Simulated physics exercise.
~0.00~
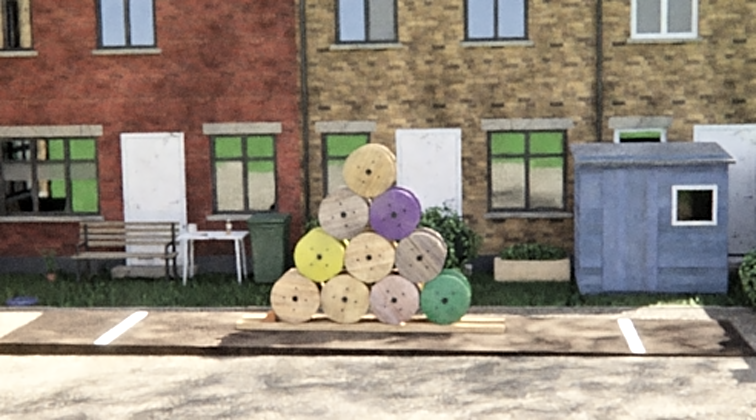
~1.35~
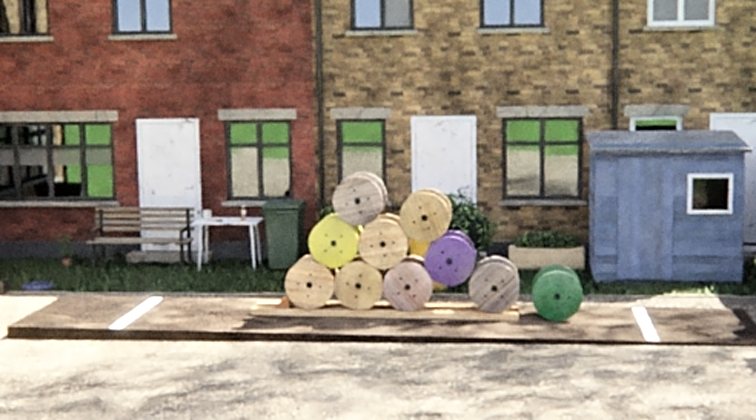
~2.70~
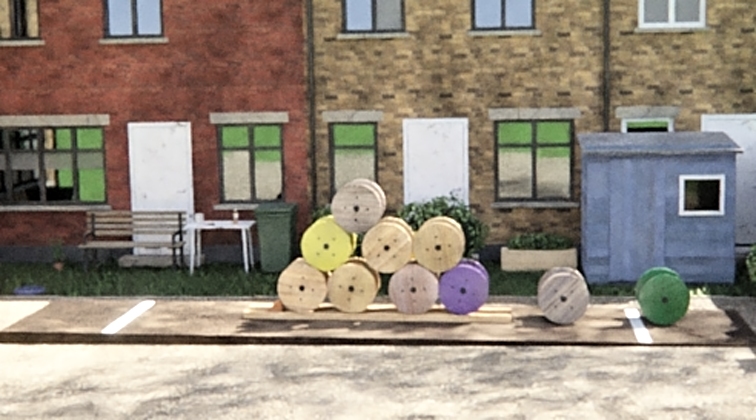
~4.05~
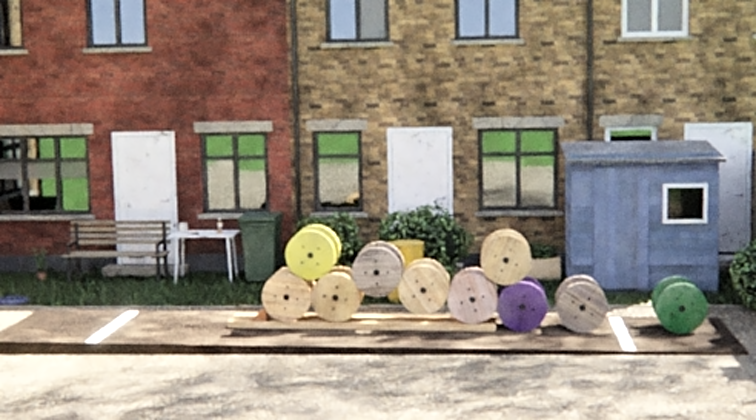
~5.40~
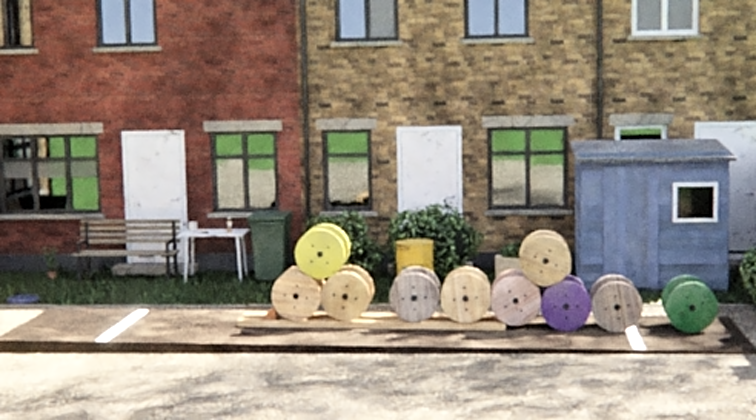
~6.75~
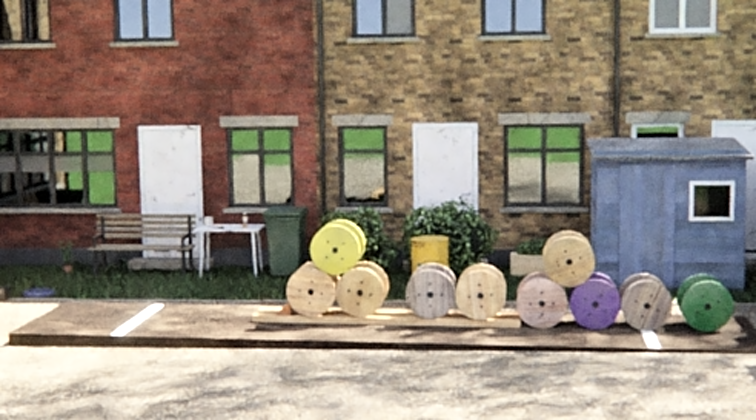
The clip opens on ten cable reels stacked in a pyramid on low bearers, in front of brick houses and a blue shed. The right side gives way, and the green reel rolls right off the bearers while the purple one sinks through the stack to the bottom row. Green crosses the right white line, with a plain wooden reel following it. The middle then spreads, pushing purple off the bearers to the right. Finally the yellow reel still sits atop two others at left, two stand mid-row, and purple rests short of the line beneath a plain reel, with green beyond it.
